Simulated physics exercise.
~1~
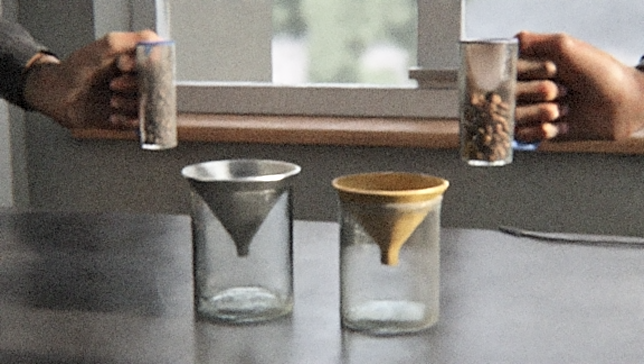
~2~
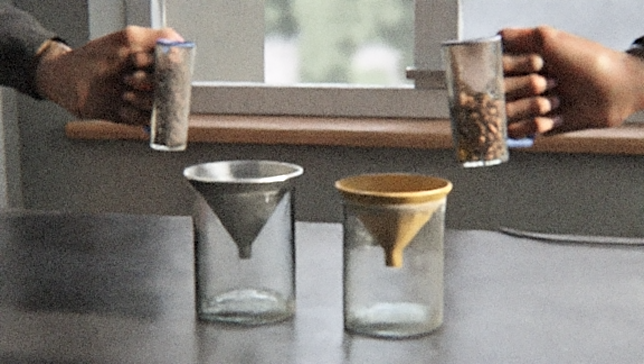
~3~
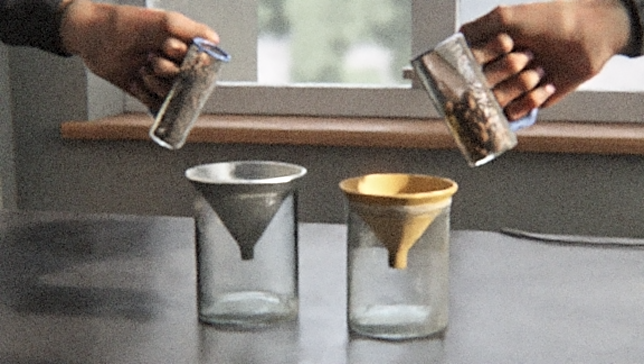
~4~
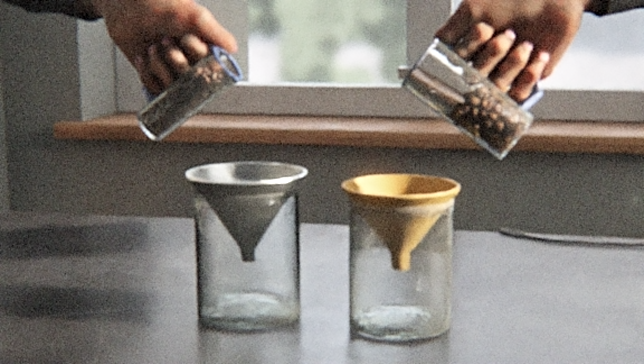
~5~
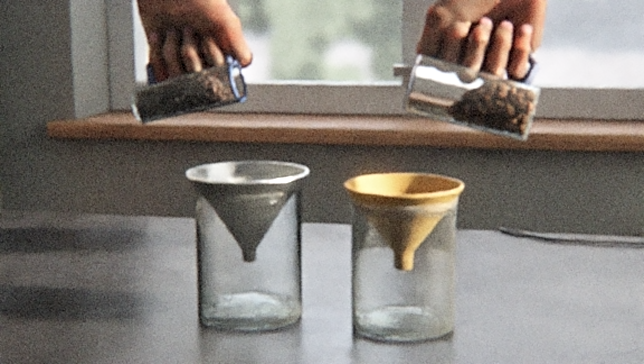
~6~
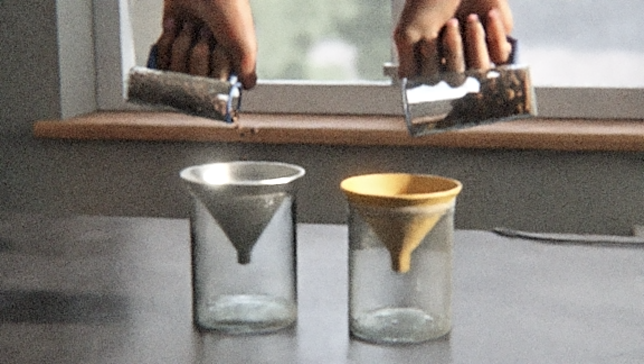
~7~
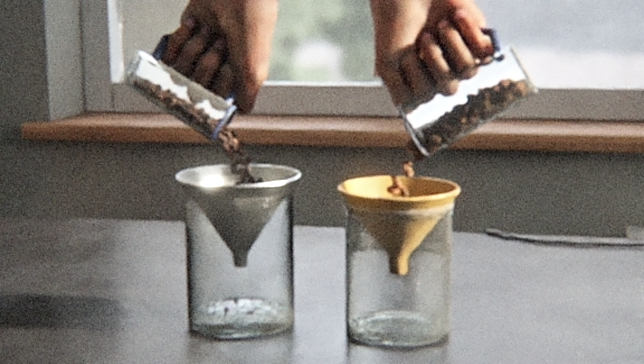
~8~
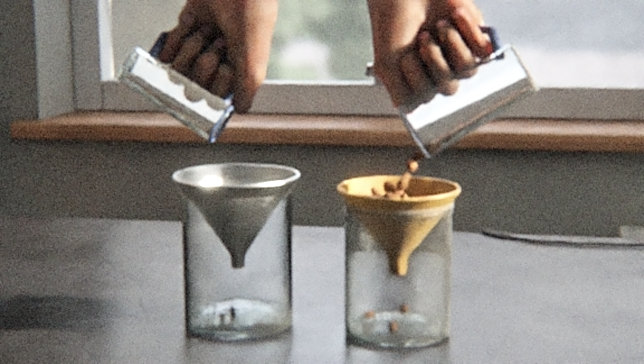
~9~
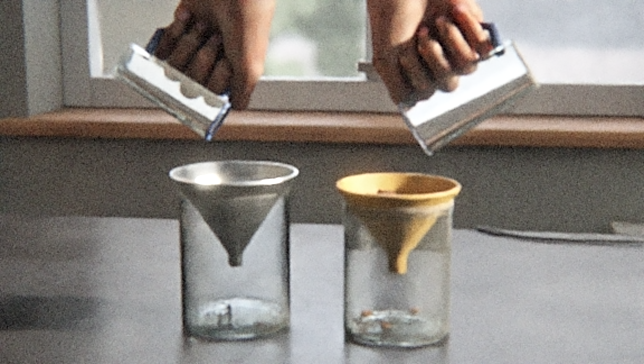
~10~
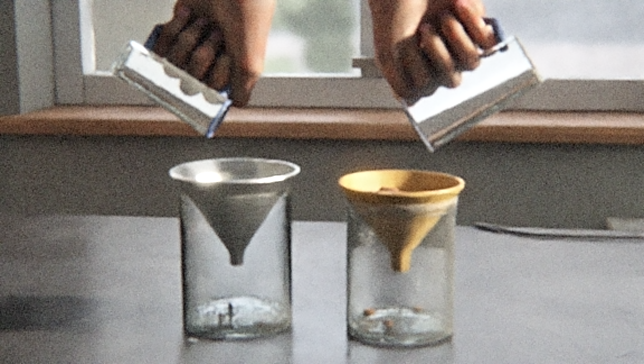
The footage shows two hands tipping small glass cups of brown pieces over a grey funnel on the left and a yellow one on the right, each set in a clear jar. The cups empty, but only a few pieces reach the jars, with most remaining in the funnels.
